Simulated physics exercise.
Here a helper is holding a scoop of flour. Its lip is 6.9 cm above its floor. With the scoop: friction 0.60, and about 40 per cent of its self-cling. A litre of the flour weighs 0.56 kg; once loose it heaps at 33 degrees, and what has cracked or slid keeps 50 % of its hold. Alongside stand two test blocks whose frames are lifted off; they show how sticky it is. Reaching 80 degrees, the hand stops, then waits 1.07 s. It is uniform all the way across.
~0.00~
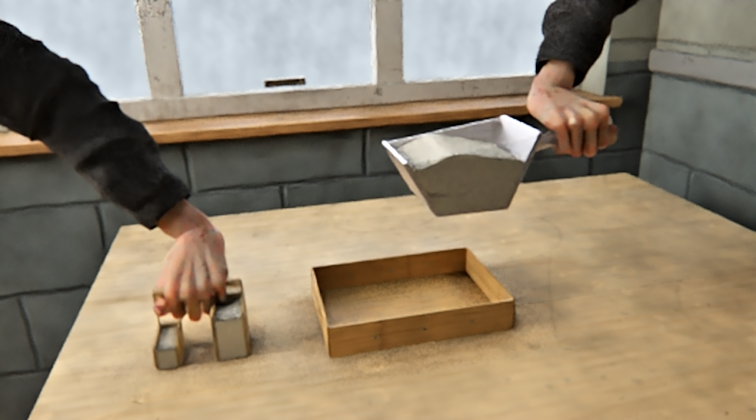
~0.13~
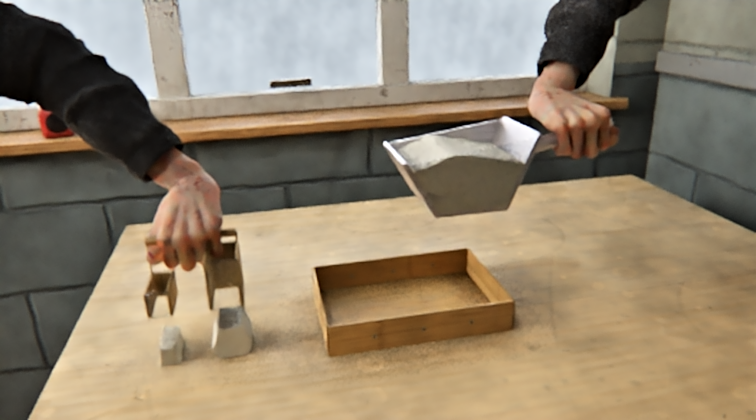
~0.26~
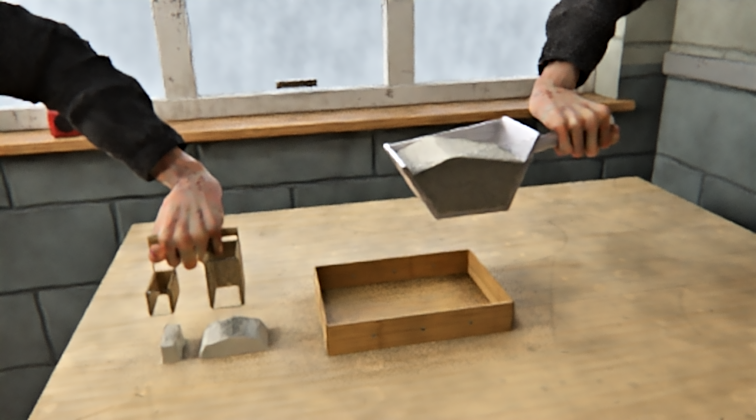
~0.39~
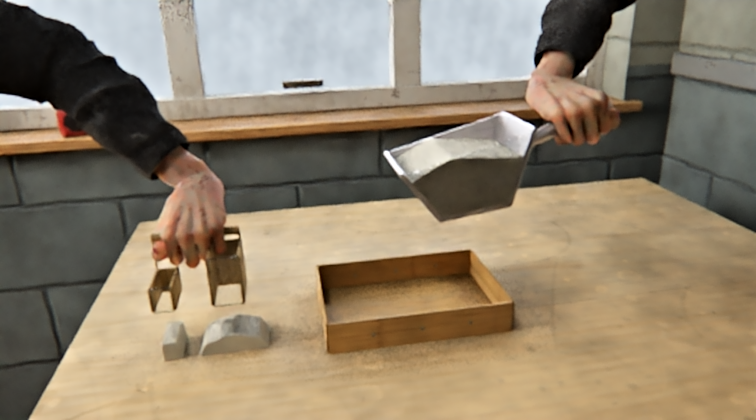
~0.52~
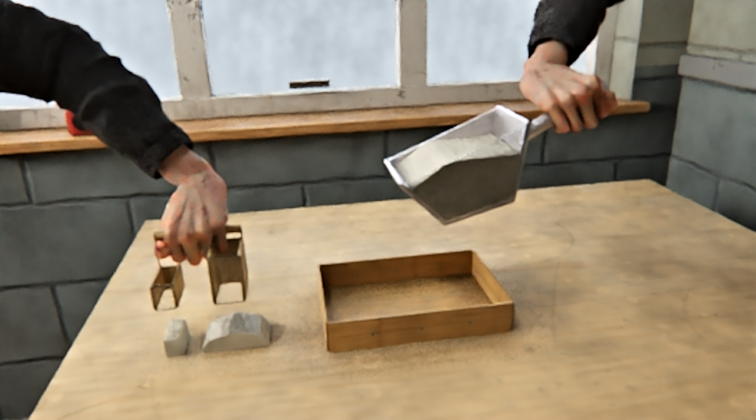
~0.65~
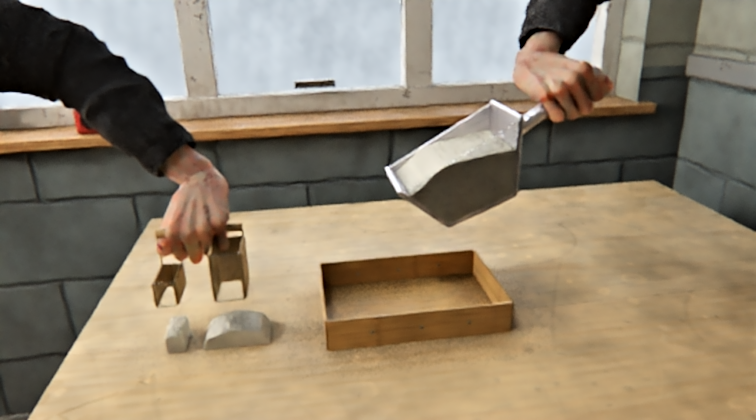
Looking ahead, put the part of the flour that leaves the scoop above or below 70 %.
Greater than 70 %.
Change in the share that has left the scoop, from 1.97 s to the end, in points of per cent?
10 per cent.
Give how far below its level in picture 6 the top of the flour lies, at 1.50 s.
The gap comes to some 1.0 centimetres.
By 1.04 s, the scoop is at 43 degrees and 0 % has left it.
By 1.50 s, the scoop is at 69 degrees and 14 % has left it.
By 1.97 s, the scoop is at 80 degrees and 67 % has left it.
By 2.43 s, the scoop is at 80 degrees and 76 % has left it.
By 2.89 s, at the end, the scoop is at 80 degrees and 77 % has left it.
